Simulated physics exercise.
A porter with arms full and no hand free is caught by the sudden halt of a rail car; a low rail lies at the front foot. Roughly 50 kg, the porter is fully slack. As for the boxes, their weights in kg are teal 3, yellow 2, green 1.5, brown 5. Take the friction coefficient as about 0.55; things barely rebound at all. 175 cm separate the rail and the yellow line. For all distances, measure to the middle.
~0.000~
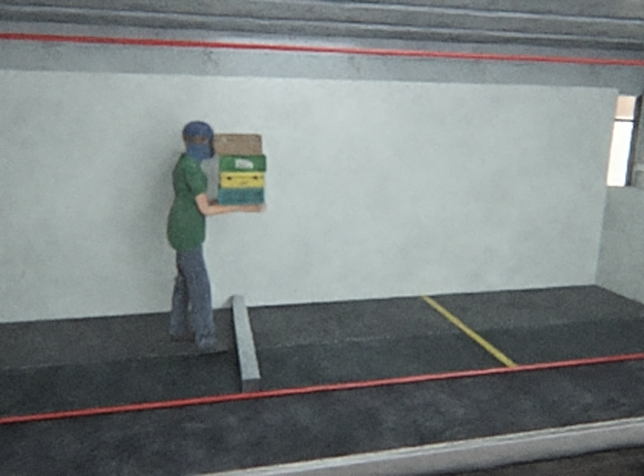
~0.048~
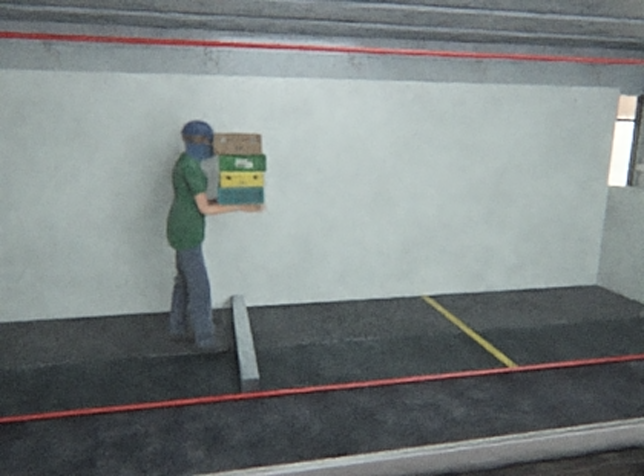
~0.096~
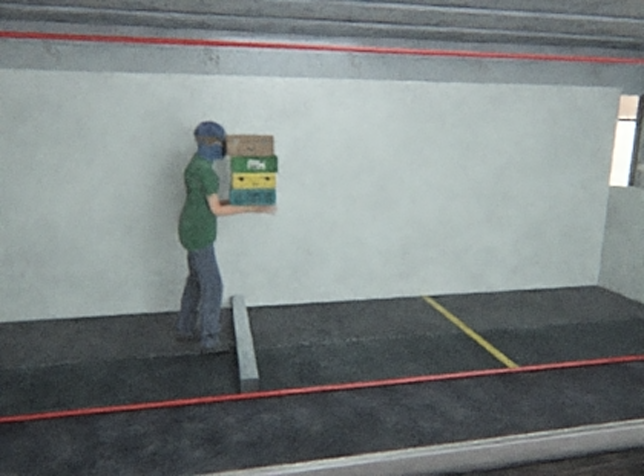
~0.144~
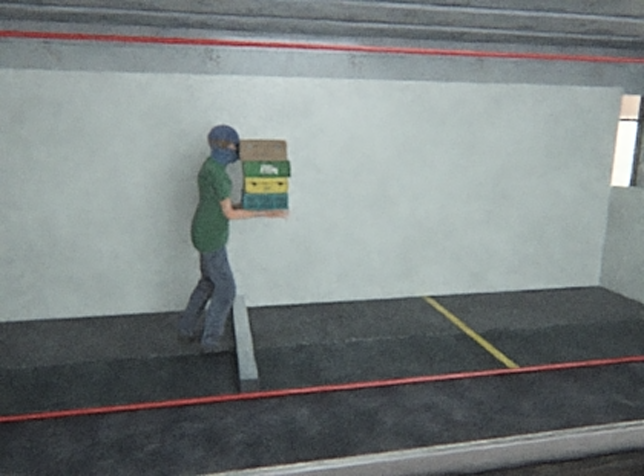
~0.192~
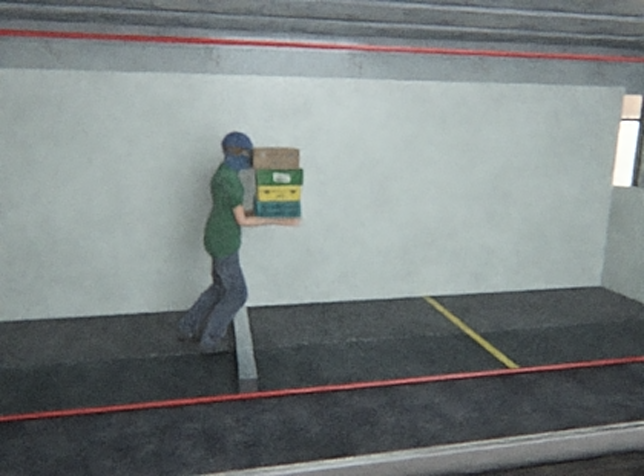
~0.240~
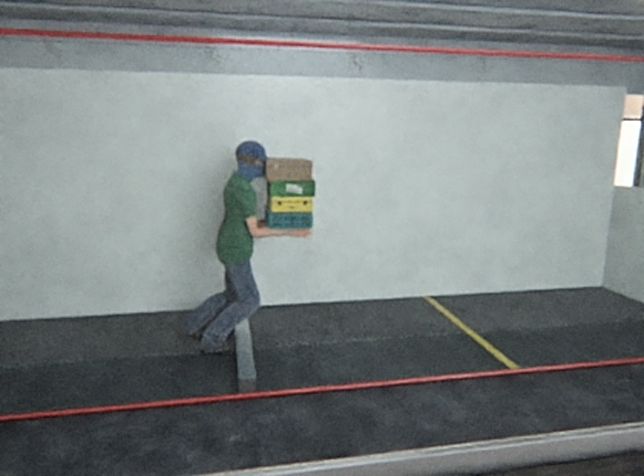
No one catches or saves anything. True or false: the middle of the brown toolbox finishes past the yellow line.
True.
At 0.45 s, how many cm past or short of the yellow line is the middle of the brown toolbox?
Measured short of the mark: Approx. 100 cm.
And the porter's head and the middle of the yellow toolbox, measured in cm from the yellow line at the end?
Porter's head short by 60, yellow toolbox short by 70.
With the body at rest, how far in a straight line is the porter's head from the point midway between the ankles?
The gap works out to some 100 cm.
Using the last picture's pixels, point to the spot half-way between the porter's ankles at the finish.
About pixel (262, 314).
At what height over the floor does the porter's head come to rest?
I'd guess some 25 cm off the floor.
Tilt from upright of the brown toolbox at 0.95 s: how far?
Tilt: Around 140°.
After 0.45 s the brown toolbox is 100 cm short of the yellow line, tilted 10°, near (340, 248) in the last picture's view; the green parcel 98 cm short of the yellow line, tilted 10°.
After 0.65 s the brown toolbox is 60 cm short of the yellow line, tilted 20°, near (392, 291) in the last picture's view; the green parcel 69 cm short of the yellow line, tilted 20°.
After 0.95 s the brown toolbox is 8 cm short of the yellow line, tilted 140°, near (463, 314) in the last picture's view; the green parcel 29 cm short of the yellow line, tilted 120°.
Final state at 2.3 s, teal crate stops short of the yellow line; yellow toolbox stops short of the yellow line; green parcel stops short of the yellow line; brown toolbox crosses the yellow line; porter's head stops short of the yellow line.
